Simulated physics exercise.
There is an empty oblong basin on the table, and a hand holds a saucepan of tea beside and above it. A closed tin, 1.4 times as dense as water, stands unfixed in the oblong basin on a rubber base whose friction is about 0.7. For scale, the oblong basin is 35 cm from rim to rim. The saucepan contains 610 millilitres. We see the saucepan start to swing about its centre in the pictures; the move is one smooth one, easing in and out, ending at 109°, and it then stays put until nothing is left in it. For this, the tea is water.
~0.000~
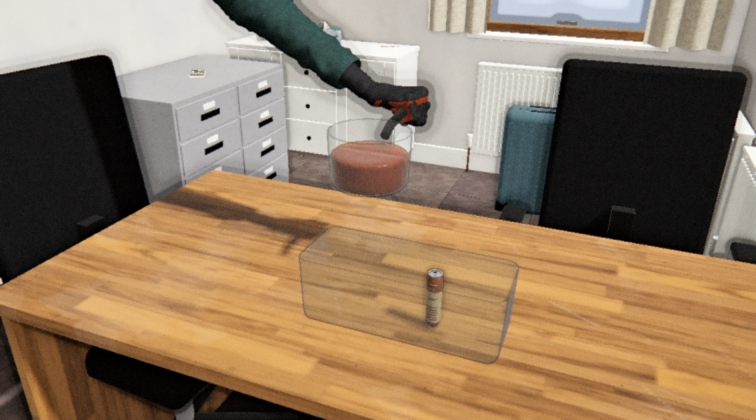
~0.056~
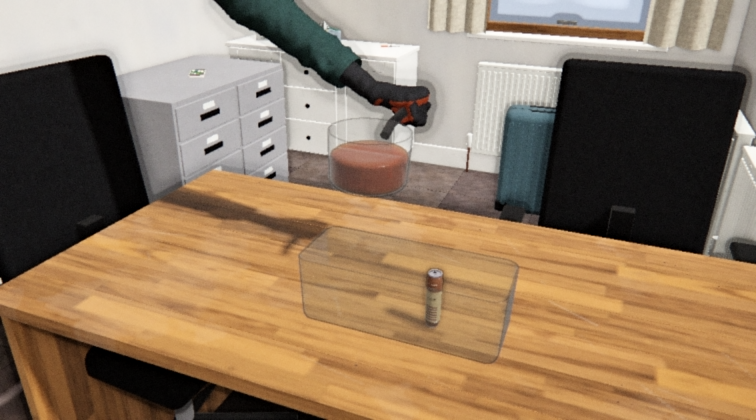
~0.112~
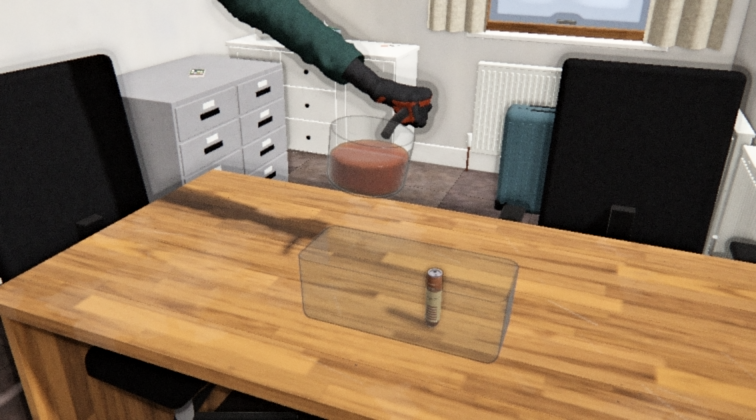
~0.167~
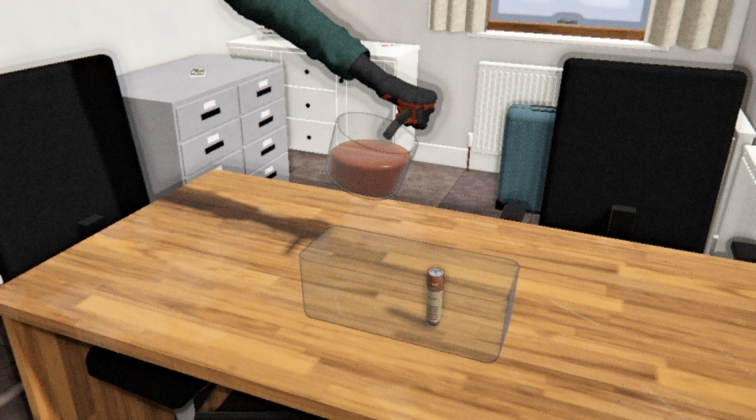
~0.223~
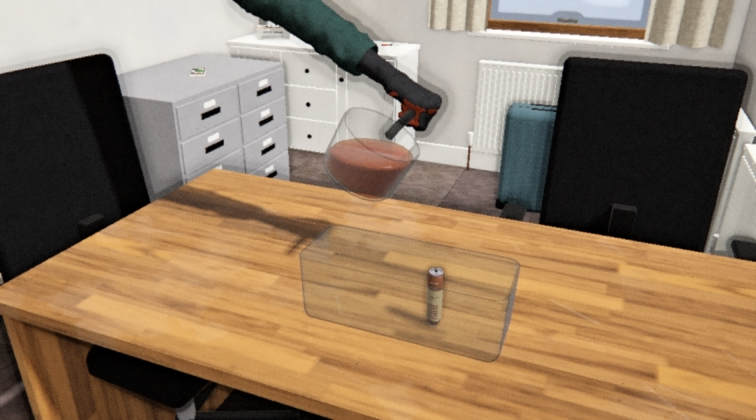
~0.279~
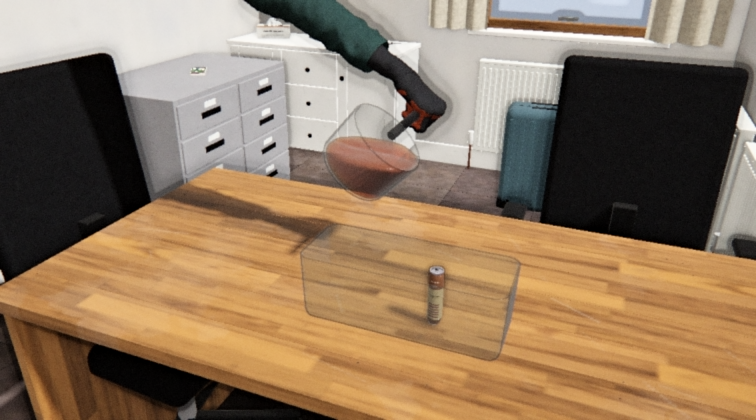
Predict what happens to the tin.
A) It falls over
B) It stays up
Option A: It falls over.
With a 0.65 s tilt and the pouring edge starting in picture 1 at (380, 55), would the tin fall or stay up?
Then it tips over.
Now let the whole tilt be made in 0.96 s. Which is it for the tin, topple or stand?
Tips over.
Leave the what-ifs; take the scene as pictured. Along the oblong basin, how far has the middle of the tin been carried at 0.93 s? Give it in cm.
About 3 cm.
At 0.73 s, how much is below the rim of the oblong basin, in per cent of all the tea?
My estimate is about 80 percent.
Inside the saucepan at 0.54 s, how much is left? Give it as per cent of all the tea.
Around 34 percent.
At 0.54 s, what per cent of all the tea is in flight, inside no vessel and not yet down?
Roughly 48 percent.
After 0.54 s the tilt is 101° and 35 per cent is still to pour; the tin stands where it began.
After 0.73 s the tilt is 109° and 8 per cent is still to pour; the tin stands where it began.
After 0.93 s the tilt is 109° and 0 per cent is still to pour; the tin leans 25°.
After 1.15 s the tilt is 109° and 0 per cent is still to pour; the tin lies on its side.
In the end the tin lies on its side.
